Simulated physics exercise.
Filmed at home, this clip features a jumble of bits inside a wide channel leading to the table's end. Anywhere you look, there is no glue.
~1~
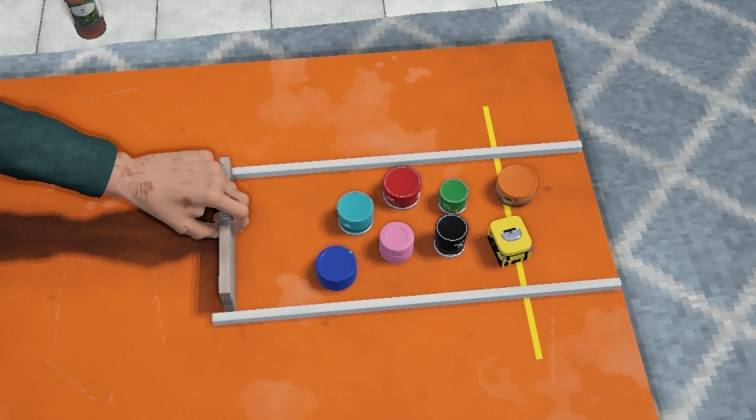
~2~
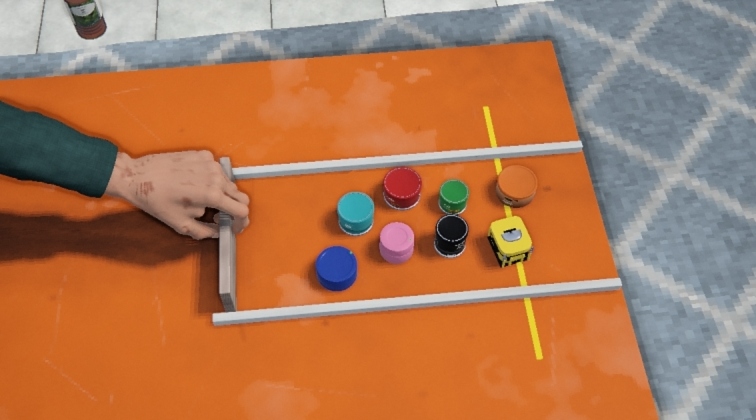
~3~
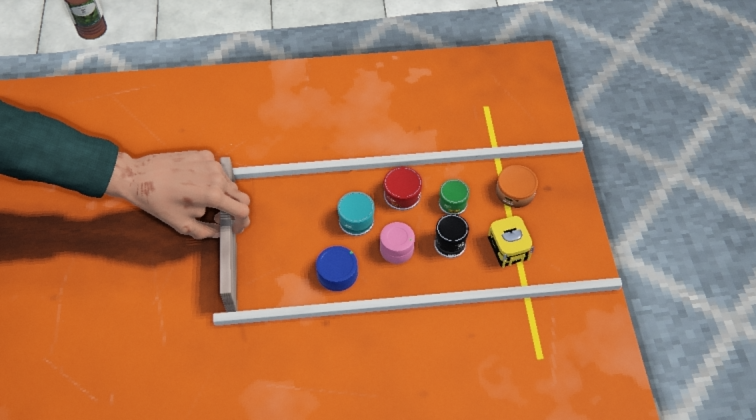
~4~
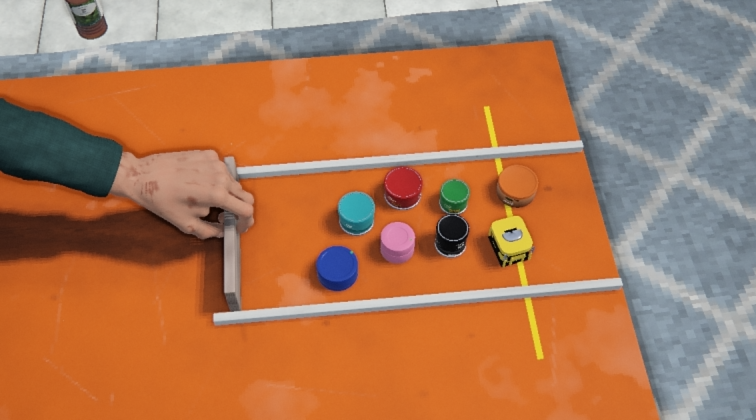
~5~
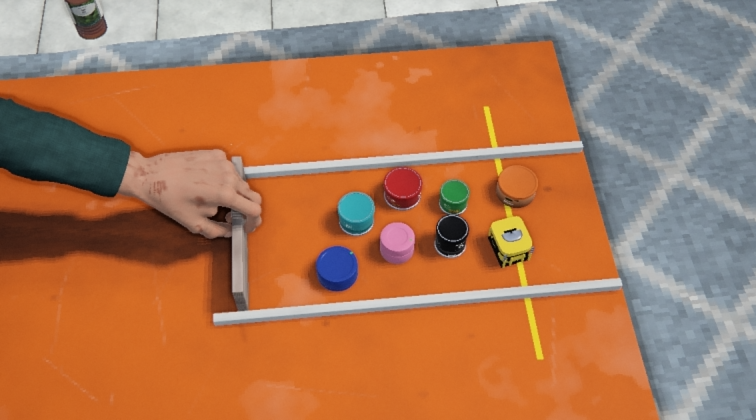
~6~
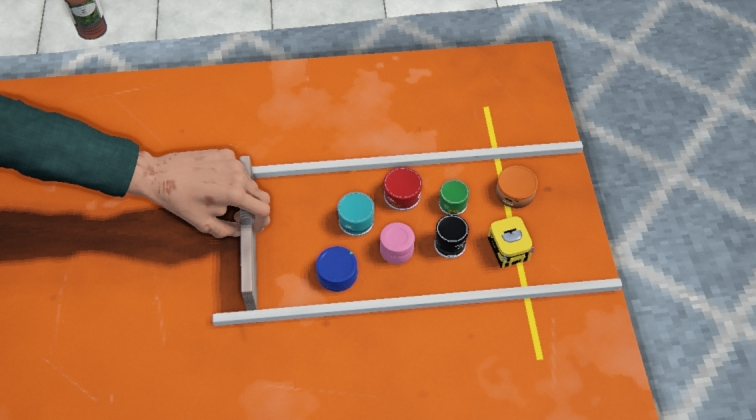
On an orange tabletop above a grey patterned rug and pale tiles, seen from a steep, fixed angle overhead, two pale rails form a wide channel. Blue, turquoise, red, pink, green and black pots and lids sit between them, with an orange tub and a yellow case at the yellow tape on the right. A dark-sleeved hand holds an upright board at the left, still at first, then slides it slightly rightward, touching nothing else.
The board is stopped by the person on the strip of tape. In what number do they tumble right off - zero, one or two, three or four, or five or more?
Zero tumble off.
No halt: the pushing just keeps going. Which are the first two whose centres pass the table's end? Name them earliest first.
The orange tub and then the yellow case.
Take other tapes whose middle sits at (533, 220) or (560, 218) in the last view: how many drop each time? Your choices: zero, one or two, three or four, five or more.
For each place: Either one or two; three or four.
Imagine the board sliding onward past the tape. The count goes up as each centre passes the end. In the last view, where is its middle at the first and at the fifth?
For the first, roughly (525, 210); for the next, roughly (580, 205).
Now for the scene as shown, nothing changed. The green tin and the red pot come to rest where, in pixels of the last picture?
Listed in order, first is (549, 183) and the other is (520, 168).
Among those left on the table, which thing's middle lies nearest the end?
Orange tub.
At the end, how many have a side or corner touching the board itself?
At rest, 4 are in contact.
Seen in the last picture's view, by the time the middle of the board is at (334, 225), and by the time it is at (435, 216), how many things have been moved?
1 at one spot and 7 at the other.
Soon after, none off yet; orange tub at rest near (517, 187); yellow case at rest near (510, 242); green tin at rest near (454, 198).
After that, none off yet; orange tub at rest near (517, 187); yellow case moving near (520, 242); green tin displaced about its own width near (479, 193).
In the end, the number that fall off is zero.
